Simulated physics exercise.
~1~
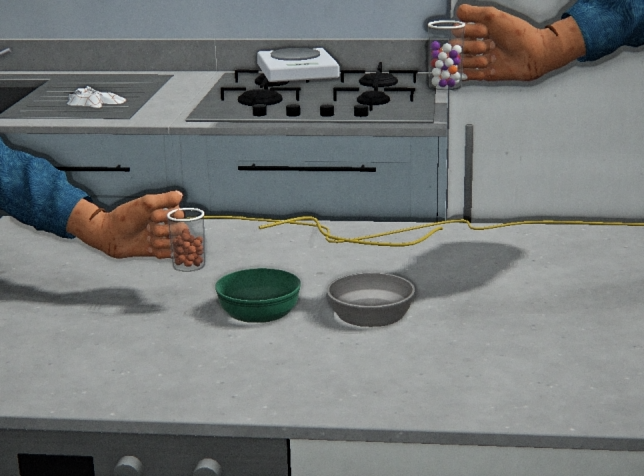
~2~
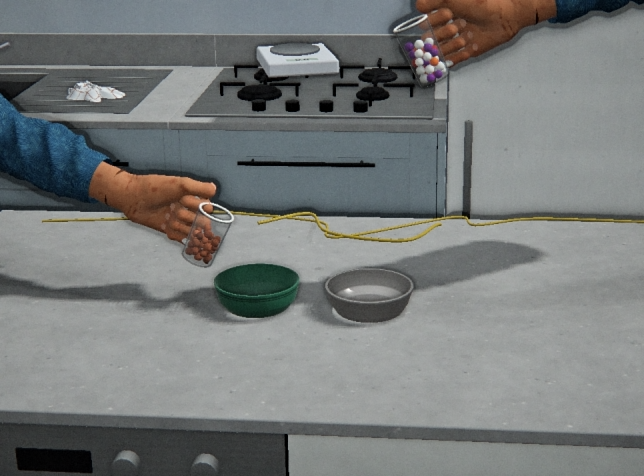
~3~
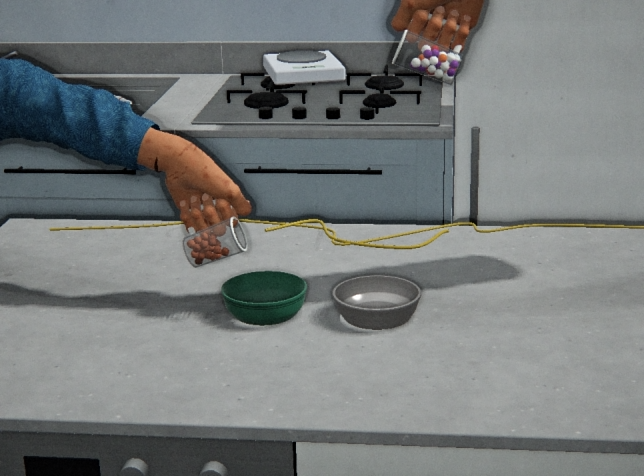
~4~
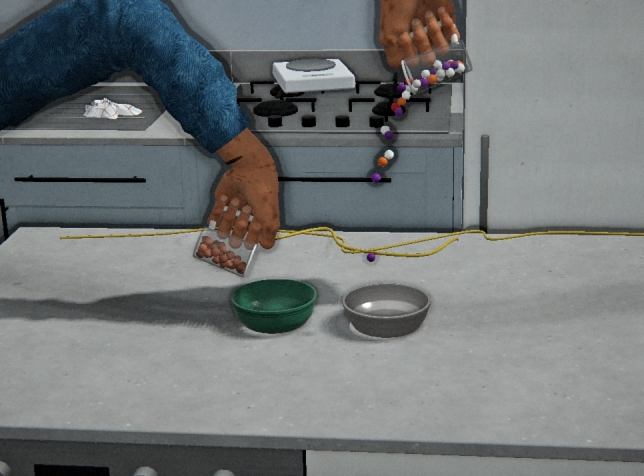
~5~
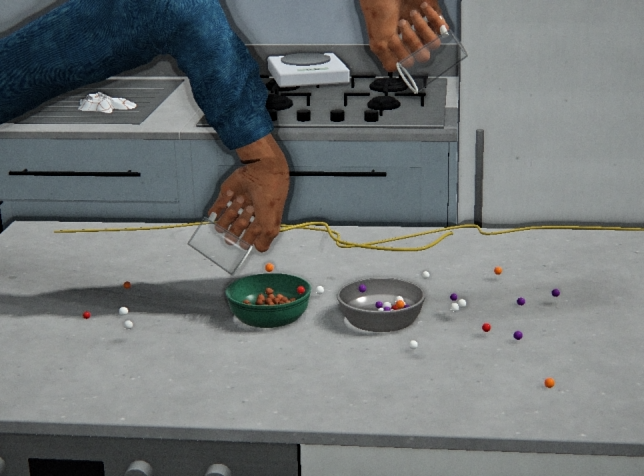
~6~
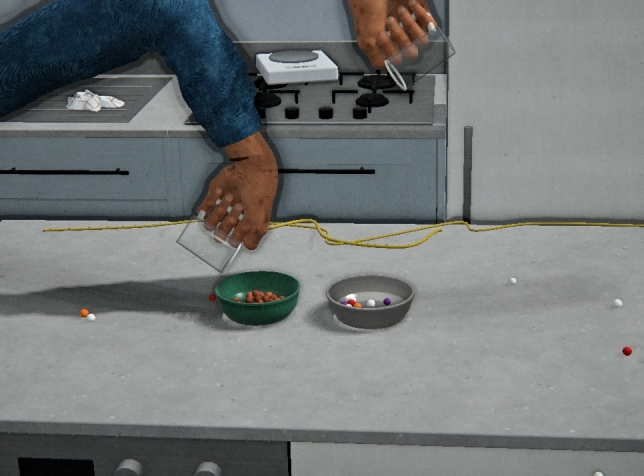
Two hands tip cups of beads; the green bowl catches its load while others scatter.
